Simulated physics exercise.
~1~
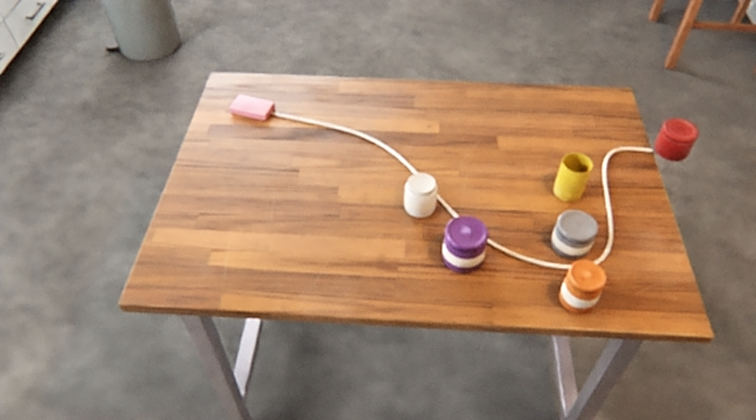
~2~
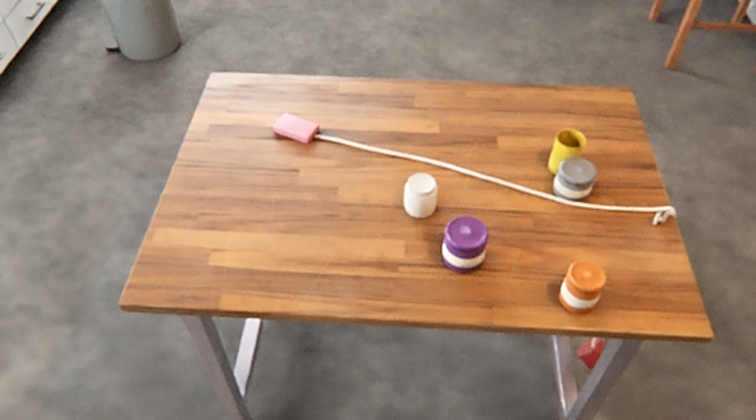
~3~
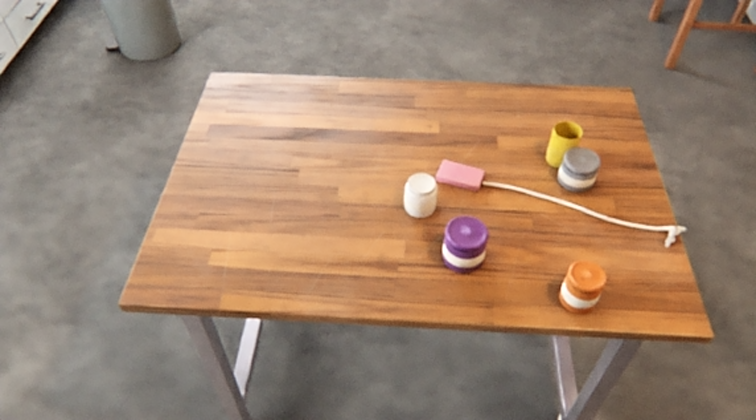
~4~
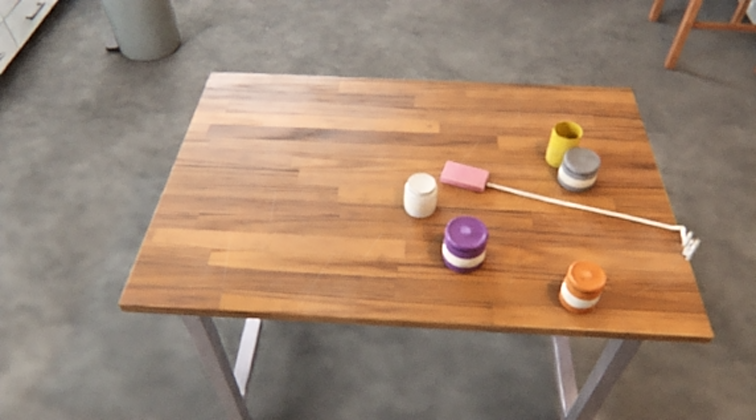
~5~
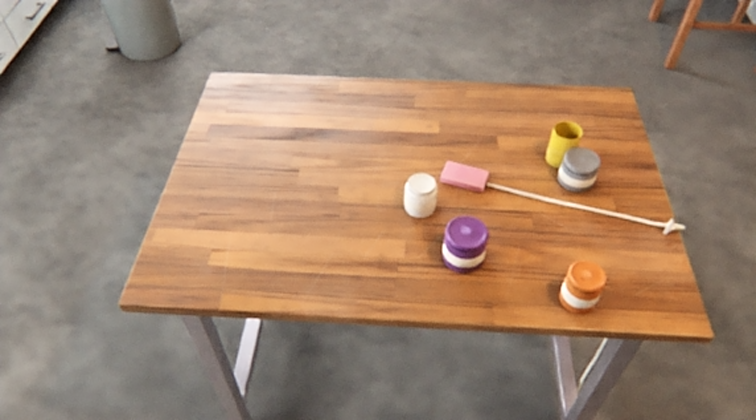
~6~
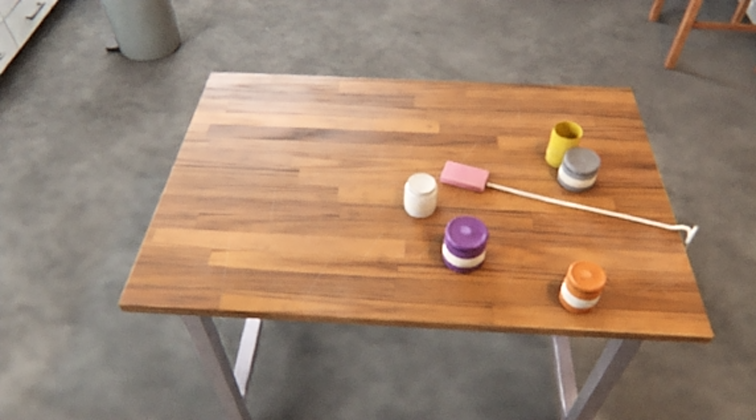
The clip shows a red object dropping off the right side of a wooden table, its white cable dragging a pink block rightward and shifting a grey canister and yellow cup upward. The block stops beside the unmoved white jar, the cord's end dangling at the edge.
